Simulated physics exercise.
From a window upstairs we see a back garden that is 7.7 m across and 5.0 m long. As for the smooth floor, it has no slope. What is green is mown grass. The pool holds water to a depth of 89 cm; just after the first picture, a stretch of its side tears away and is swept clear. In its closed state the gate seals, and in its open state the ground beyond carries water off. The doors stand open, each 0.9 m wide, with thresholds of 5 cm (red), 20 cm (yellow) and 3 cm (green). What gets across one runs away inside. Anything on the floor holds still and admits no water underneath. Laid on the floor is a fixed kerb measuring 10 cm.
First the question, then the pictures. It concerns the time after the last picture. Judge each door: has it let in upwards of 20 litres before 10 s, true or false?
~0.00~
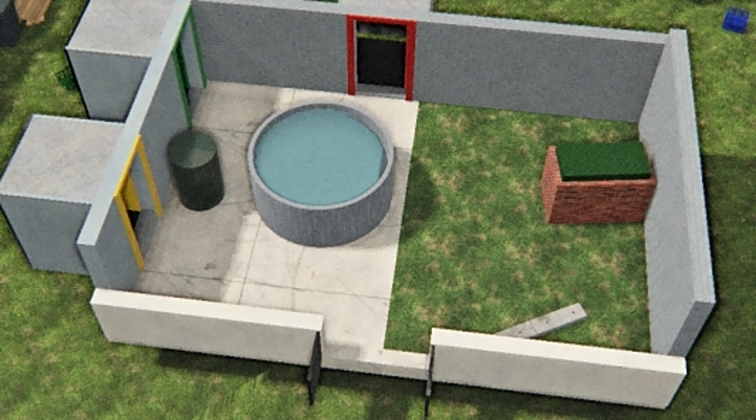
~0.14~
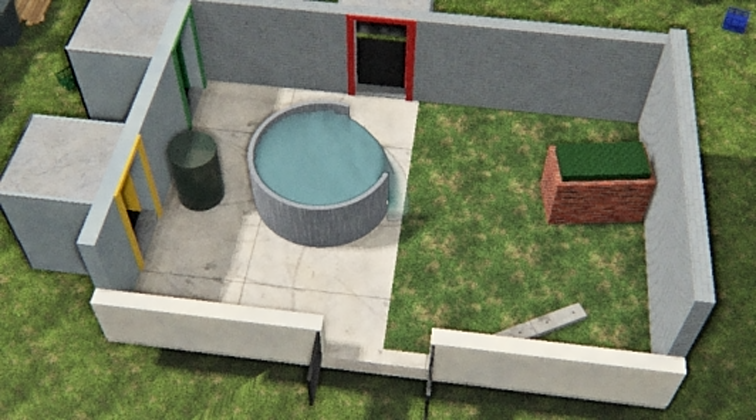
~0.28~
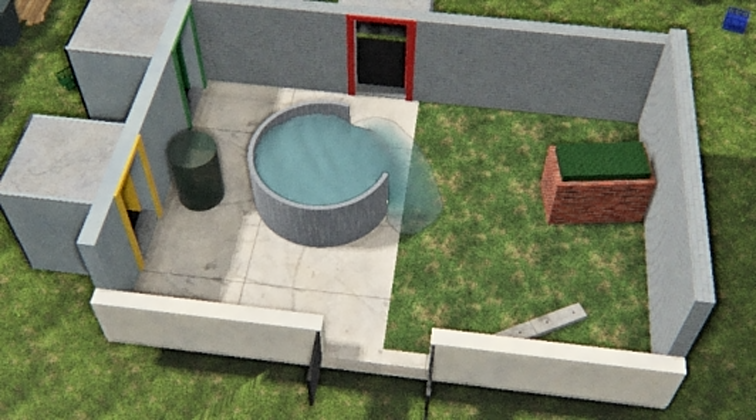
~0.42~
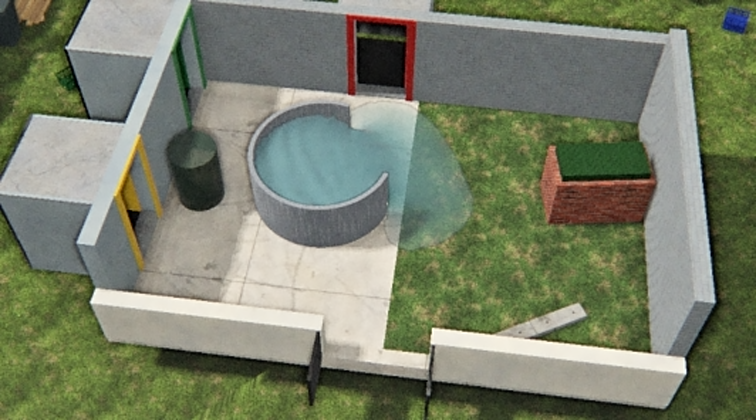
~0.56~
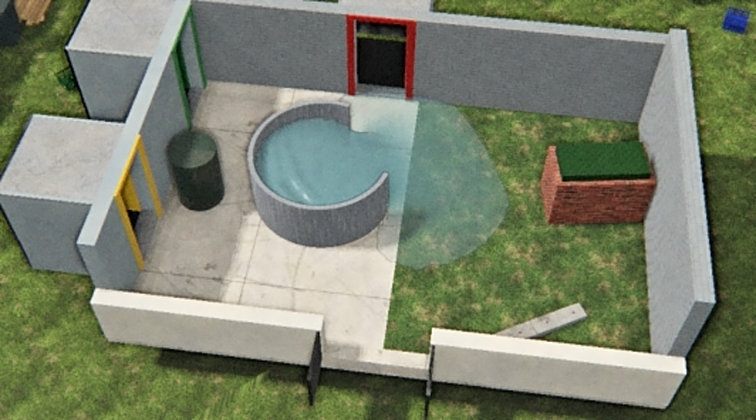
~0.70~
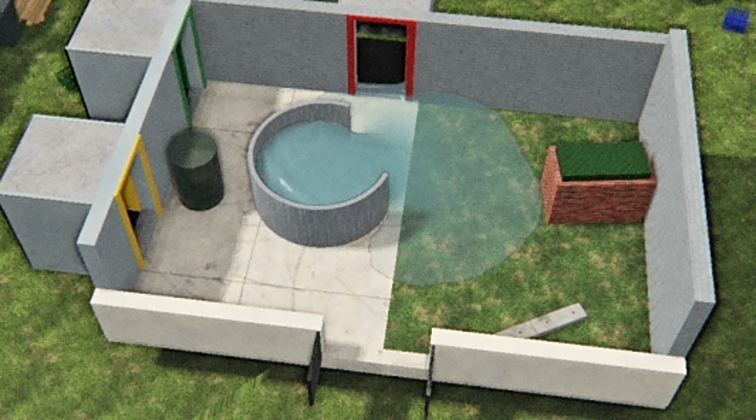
For the red door, true. For the yellow door, false. For the green door, true.
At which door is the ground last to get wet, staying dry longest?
That would be the yellow one.
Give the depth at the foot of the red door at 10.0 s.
I'd put it at around 6.5 cm deep.
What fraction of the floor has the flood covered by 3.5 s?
Around 55 per cent.
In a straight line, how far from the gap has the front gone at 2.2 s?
Distance: Approx. 4.4 m.
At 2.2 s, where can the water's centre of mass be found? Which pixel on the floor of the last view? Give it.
I'd put it close to (450, 174).
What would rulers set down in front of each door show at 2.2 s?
Depths in cm: Red 12, yellow 0, green 0.
After 1.4 s water covers 40 % of the floor and is deepest (38 cm) near (427, 107); red door 3 cm at the sill, 63 L in, yellow door not reached, green door not reached.
After 2.2 s water covers 45 % of the floor and is deepest (52 cm) near (624, 127); red door 12 cm at the sill, 103 L in, yellow door not reached, green door not reached.
After 3.5 s water covers 55 % of the floor and is deepest (40 cm) near (638, 201); red door 9 cm at the sill, 136 L in, yellow door not reached, green door 1 cm at the sill, 0 L in.
After 6.0 s water covers 80 % of the floor and is deepest (18 cm) near (636, 151); red door 10 cm at the sill, 169 L in, yellow door not reached, green door 4 cm at the sill, 1 L in.
After 10.0 s water covers 100 % of the floor and is deepest (12 cm) near (594, 231); red door 7 cm at the sill, 206 L in, yellow door 9 cm at the sill, 0 L in, green door 8 cm at the sill, 106 L in.
